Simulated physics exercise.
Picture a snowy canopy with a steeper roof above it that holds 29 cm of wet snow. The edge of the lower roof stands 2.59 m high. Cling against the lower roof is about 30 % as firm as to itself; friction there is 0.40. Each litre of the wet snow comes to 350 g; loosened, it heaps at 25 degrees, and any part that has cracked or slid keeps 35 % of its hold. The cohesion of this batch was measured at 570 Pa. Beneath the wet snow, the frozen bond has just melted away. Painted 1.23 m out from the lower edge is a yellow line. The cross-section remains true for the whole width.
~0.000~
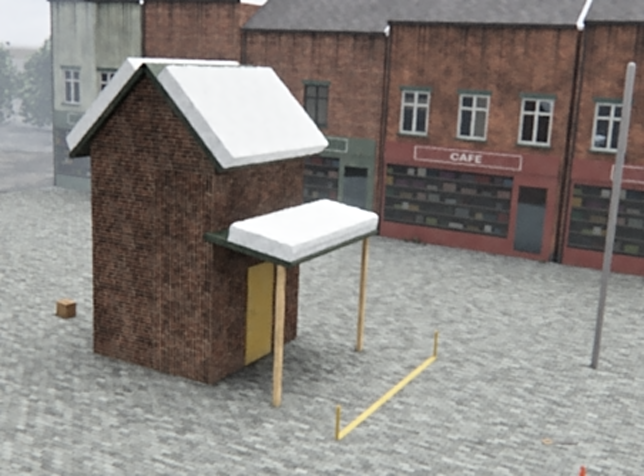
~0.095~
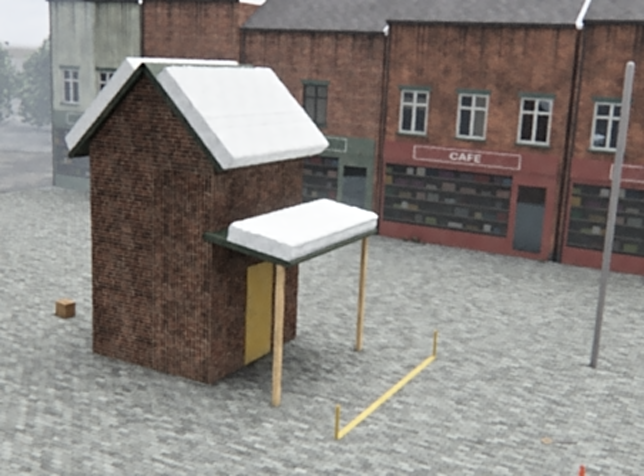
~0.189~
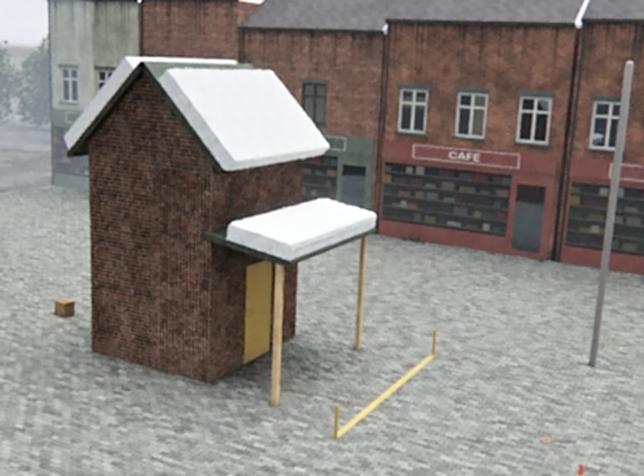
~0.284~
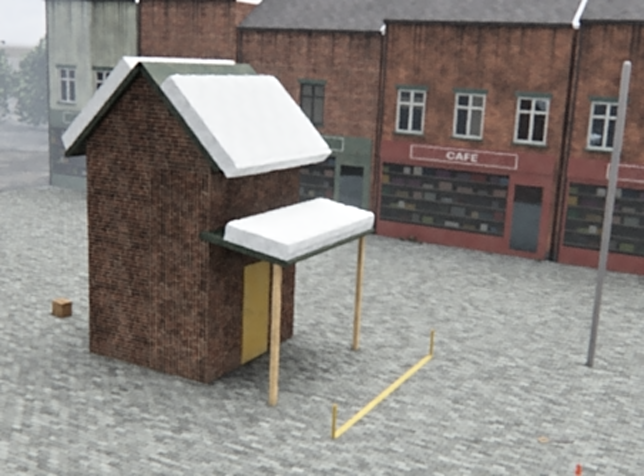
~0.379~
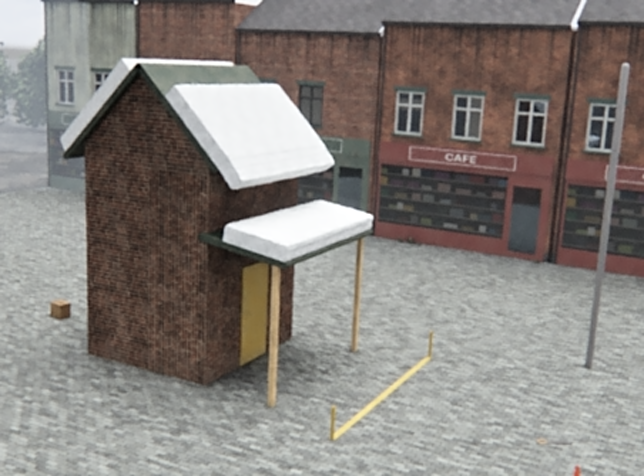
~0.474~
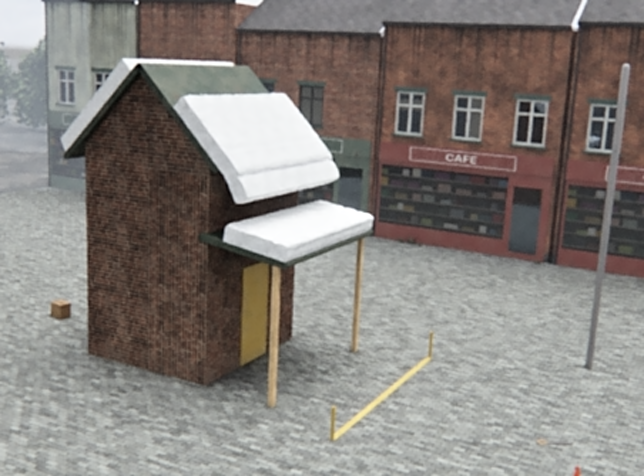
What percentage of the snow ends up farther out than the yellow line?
About 51 %.
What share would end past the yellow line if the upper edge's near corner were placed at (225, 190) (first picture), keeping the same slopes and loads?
In that case it would be around 35 percent.
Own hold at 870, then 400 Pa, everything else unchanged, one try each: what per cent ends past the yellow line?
First try roughly 40 per cent, second try roughly 50 per cent.
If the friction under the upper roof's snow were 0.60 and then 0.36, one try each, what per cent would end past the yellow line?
Roughly 25 per cent first, roughly 40 per cent second.
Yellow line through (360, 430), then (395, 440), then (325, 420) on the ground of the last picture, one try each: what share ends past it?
First try 45 per cent, second 30 per cent, third 60 per cent.
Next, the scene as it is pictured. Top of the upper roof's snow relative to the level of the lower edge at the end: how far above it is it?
0.5 m or so.
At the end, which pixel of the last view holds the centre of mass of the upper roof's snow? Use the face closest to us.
The spot is somewhere around (369, 390).
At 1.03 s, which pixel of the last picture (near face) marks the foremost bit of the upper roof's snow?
(317, 256), give or take.
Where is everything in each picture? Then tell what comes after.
In the first frame, foremost bit of the wet snow at (225, 152).
In the second frame, foremost bit of the wet snow at (225, 153), its middle shifted 2.9 cm, 1 % of it past the upper edge, in one piece.
In the third frame, foremost bit of the wet snow at (226, 161), its middle shifted 11 cm, 5 % of it past the upper edge, in one piece.
In the fourth frame, foremost bit of the wet snow at (229, 161), its middle shifted 24 cm, 13 % of it past the upper edge, in one piece.
In the fifth frame, foremost bit of the wet snow at (234, 173), its middle shifted 43 cm, 23 % of it past the upper edge, in one piece.
In the sixth frame, foremost bit of the wet snow at (241, 186), its middle shifted 68 cm, 35 % of it past the upper edge, cracking.
After 1.03 s, none is below the lower edge and 0 % is past the line.
After 1.69 s, 62 % is below the lower edge and 46 % is past the line.
After 2.34 s, 64 % is below the lower edge and 51 % is past the line.
After 3.00 s, 64 % is below the lower edge and 51 % is past the line.
After 3.10 s, 64 % is below the lower edge and 51 % is past the line.
